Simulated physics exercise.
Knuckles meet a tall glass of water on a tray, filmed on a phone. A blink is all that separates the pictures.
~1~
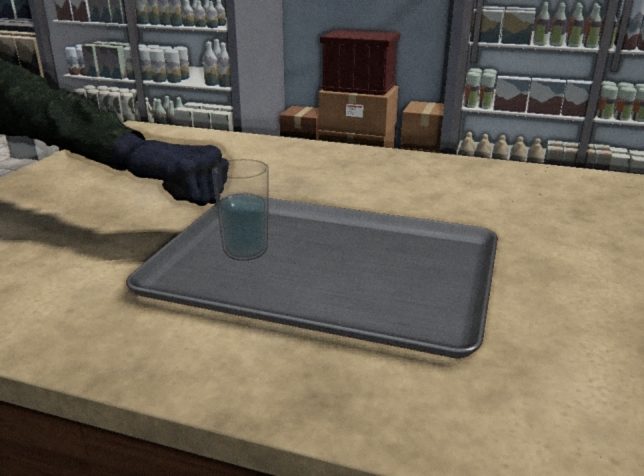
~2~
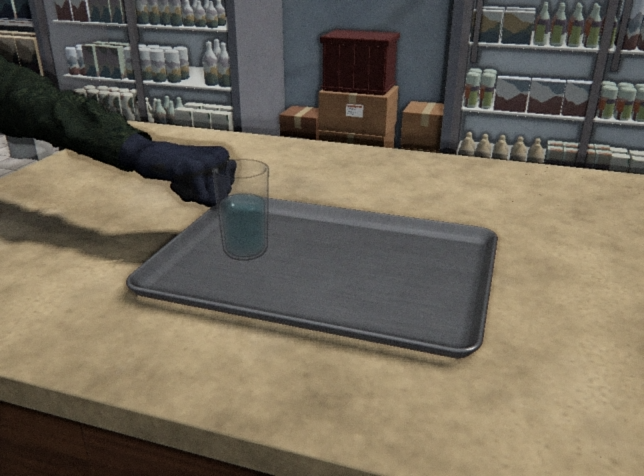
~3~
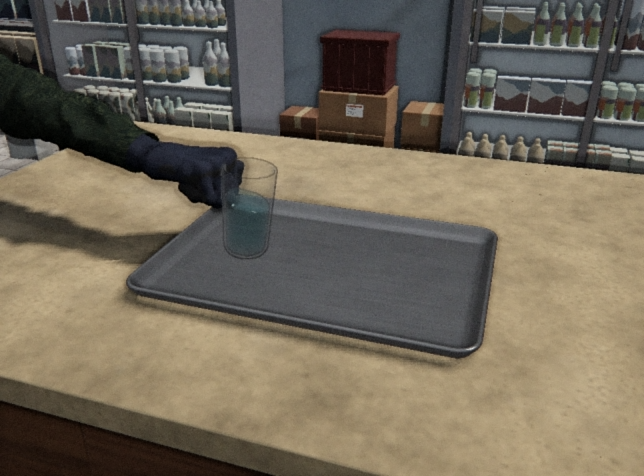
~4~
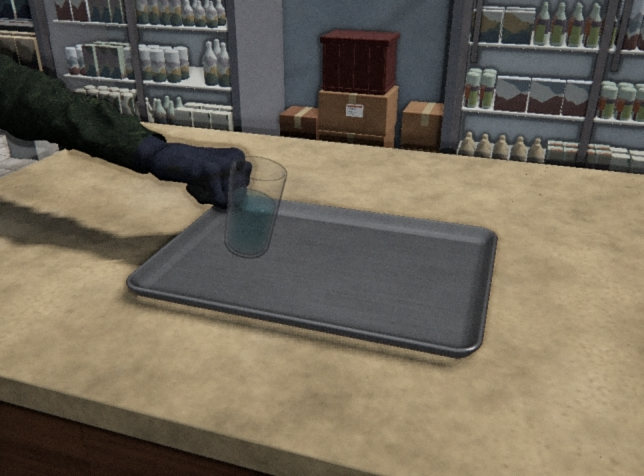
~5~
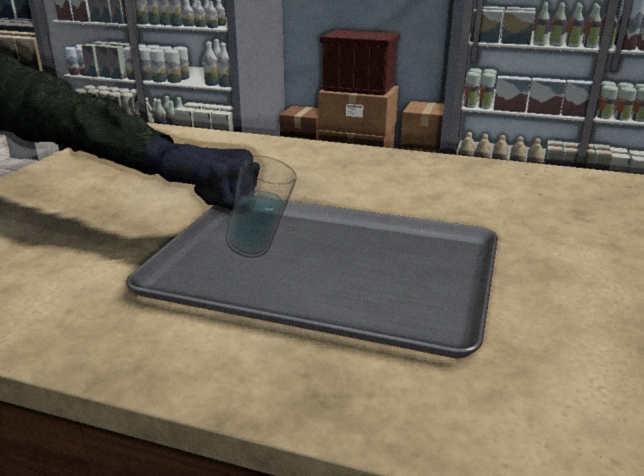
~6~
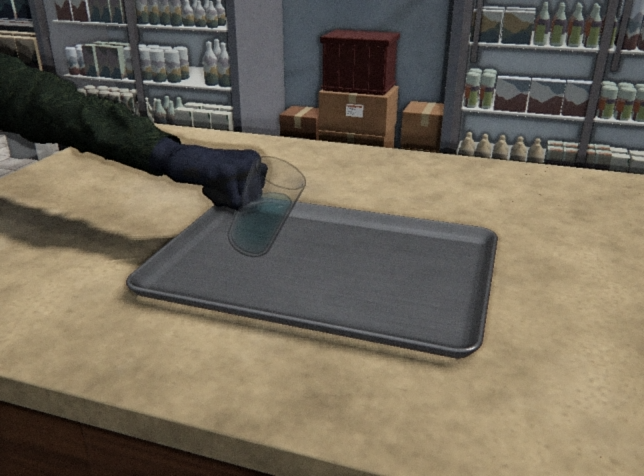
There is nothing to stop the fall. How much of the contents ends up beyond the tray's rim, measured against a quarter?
Most likely the amount going beyond the tray will go above a quarter.
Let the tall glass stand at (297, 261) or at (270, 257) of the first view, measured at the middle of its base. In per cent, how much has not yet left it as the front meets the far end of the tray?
Roughly 80 % and then 70 %.
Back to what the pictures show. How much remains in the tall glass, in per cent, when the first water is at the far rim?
65 in a hundred.
A moment on, the tall glass is falling and 100 per cent is in the glass, 0 on the tray and 0 above or beyond its rim.
Next, the tall glass lies on its side and 93 per cent is in the glass, 5 on the tray and 3 above or beyond its rim.
Then the tall glass lies on its side and 50 per cent is in the glass, 47 on the tray and 3 above or beyond its rim.
Later the tall glass lies on its side and 25 per cent is in the glass, 42 on the tray and 33 above or beyond its rim.
At rest 66 per cent is held by tray and glass, 34 is off the tray.
